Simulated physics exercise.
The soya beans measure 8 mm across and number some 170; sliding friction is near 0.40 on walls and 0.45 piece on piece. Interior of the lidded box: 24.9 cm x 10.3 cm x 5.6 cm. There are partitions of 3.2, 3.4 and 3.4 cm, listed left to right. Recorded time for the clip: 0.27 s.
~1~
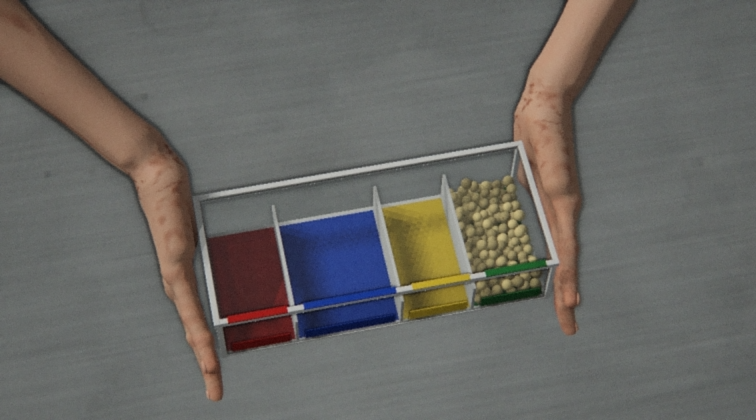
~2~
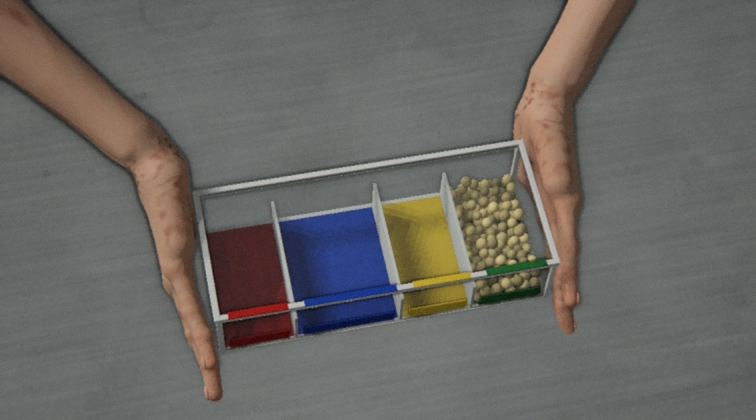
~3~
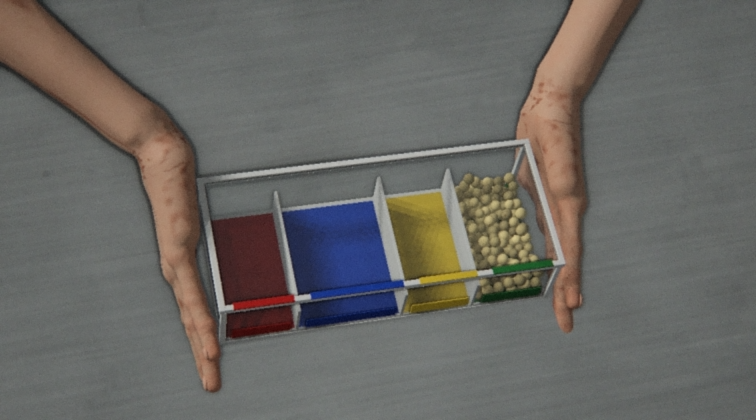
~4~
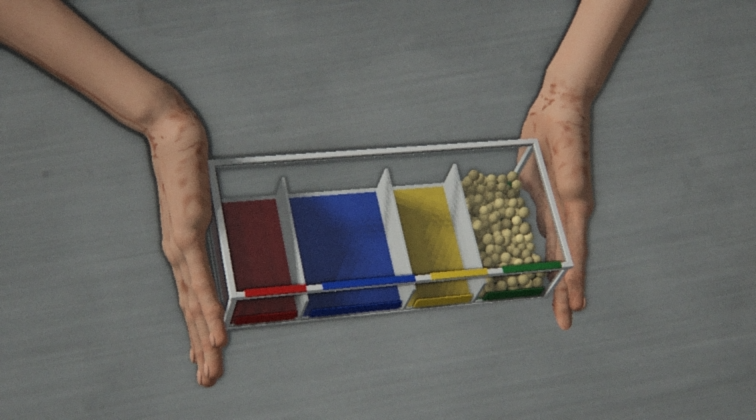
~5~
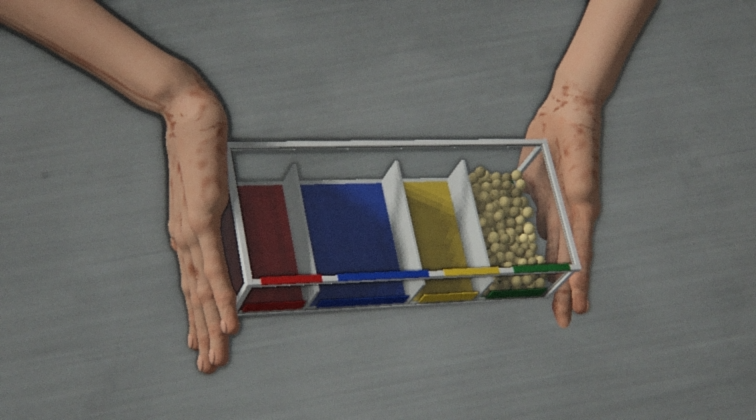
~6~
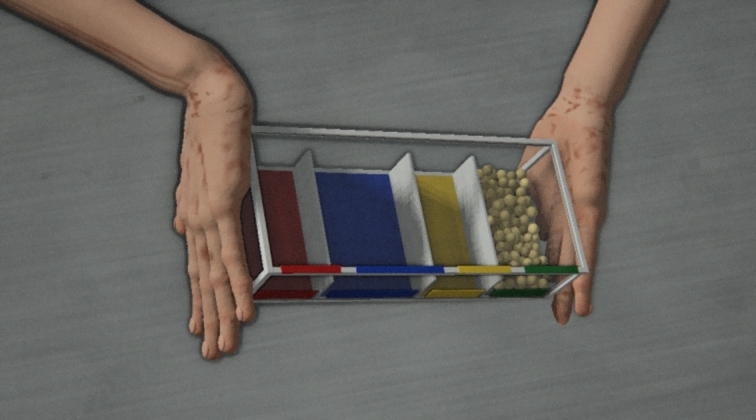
At first, two hands hold a clear box with red, blue, yellow and green sections, pale round beans filling the green one at the right. The hands then steadily tilt the box toward its right front corner, its left side swinging inward, while the beans stay in the green section.
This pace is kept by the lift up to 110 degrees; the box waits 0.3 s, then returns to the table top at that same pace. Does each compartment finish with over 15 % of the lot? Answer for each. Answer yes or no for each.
Red compartment: No, blue compartment: No, green compartment: Yes, yellow compartment: No.
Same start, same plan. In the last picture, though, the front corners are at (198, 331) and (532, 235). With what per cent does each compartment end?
Each compartment ends like this: Red 100 per cent, blue 0 per cent, green 0 per cent, yellow 0 per cent.
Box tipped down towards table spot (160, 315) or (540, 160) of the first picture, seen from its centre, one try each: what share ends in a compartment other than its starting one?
I'd put it at about 100 per cent for the first tilt and about 0 per cent for the second.
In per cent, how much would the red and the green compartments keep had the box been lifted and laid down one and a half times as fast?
Red 0 %, green 100 %.
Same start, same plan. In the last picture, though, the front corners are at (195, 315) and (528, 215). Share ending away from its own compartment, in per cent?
Estimate: Near 100 %.
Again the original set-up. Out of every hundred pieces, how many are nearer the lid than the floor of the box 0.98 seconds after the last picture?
Roughly 60 percent of the pieces.
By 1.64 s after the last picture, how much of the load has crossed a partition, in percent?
Near 0 per cent of it.
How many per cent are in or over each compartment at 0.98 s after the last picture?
Red 0, blue 0, green 100, yellow 0.
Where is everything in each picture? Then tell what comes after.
In the first frame, box tilt 0 degrees, front corners at (219, 321) and (553, 261); green 100 %.
In the second frame, box tilt 1 degrees, front corners at (220, 317) and (553, 260).
In the third frame, box tilt 6 degrees, front corners at (225, 307) and (559, 261), lowest corner right front.
In the fourth frame, box tilt 12 degrees, front corners at (236, 294) and (567, 263), lowest corner right front.
In the fifth frame, box tilt 18 degrees, front corners at (251, 281) and (574, 266), lowest corner right front.
In the sixth frame, box tilt 24 degrees, front corners at (271, 269) and (582, 269), lowest corner right front; green 100 %.
Then, 0.98 s after the last picture, tilt 110 degrees; green 100 %.
Then, 1.64 s after the last picture, tilt 56 degrees; green 100 %.
Then, 2.33 s after the last picture, tilt 0 degrees; green 100 %.
In the end, red 0 %, blue 0 %, green 100 %, yellow 0 %.
